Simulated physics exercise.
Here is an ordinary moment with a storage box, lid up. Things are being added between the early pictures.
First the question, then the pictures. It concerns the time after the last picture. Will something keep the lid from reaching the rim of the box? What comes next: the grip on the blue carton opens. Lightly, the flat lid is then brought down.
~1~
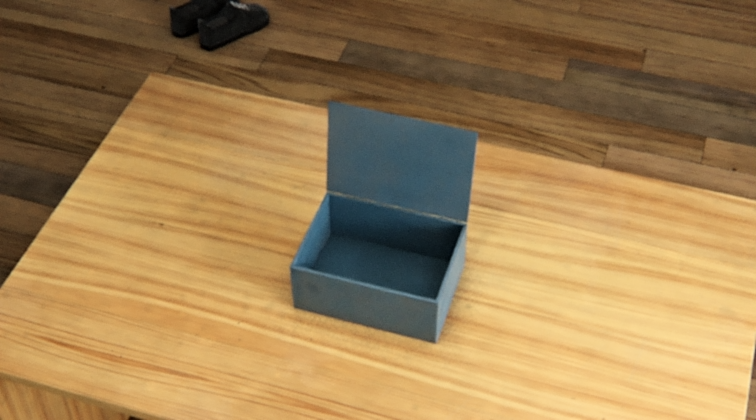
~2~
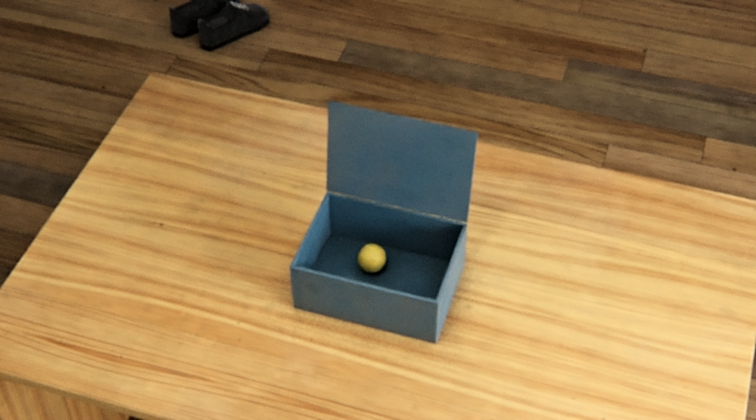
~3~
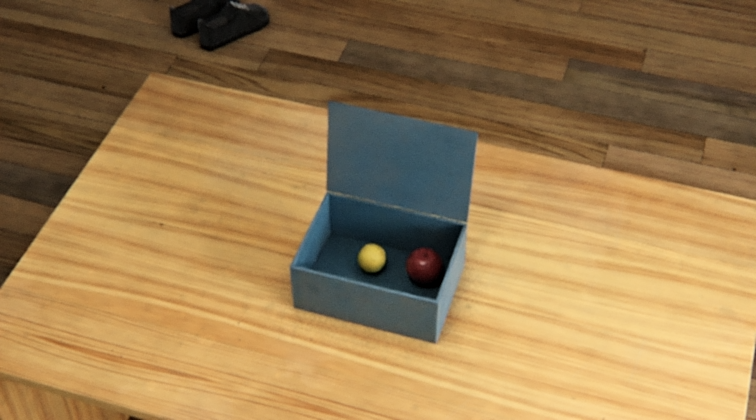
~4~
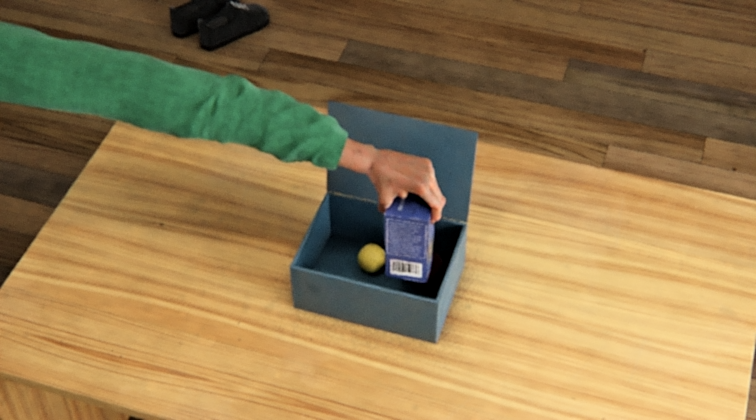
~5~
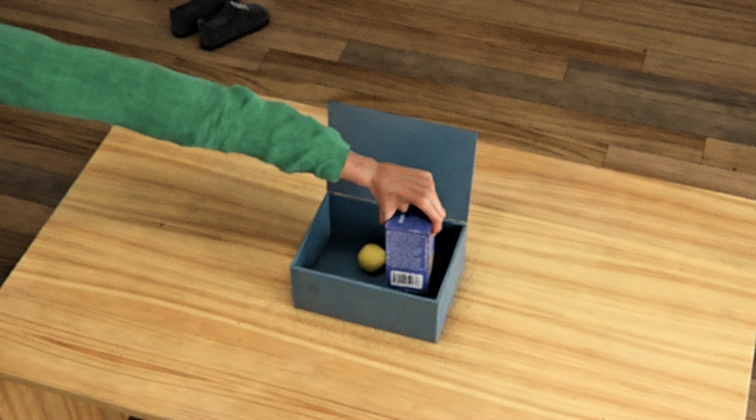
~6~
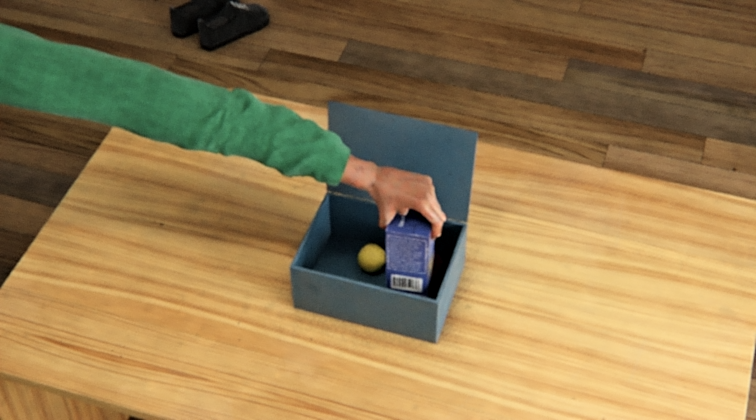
Yes, it stays propped open.
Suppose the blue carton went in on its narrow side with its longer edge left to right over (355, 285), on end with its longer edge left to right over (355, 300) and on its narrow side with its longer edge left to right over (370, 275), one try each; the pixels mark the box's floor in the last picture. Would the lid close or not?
First, it shuts flat; second, it stays ajar; third, it sits on the rim.
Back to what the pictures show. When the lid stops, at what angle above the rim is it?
Angle above rim: About 30°.
Then, 0.80 s on from there, lid starting down; blue carton shifted about its own width near (410, 278).
Then, 1.40 s on from there, lid 71° above the rim; blue carton shifted about its own width near (410, 278).
Then, 1.70 s on from there, lid 41° above the rim; blue carton shifted about its own width near (410, 278).
In the end, lid 28° above the rim; moved from the start, blue carton; the other 2 unmoved. At the end, from the last picture's camera, blue carton near (410, 278).
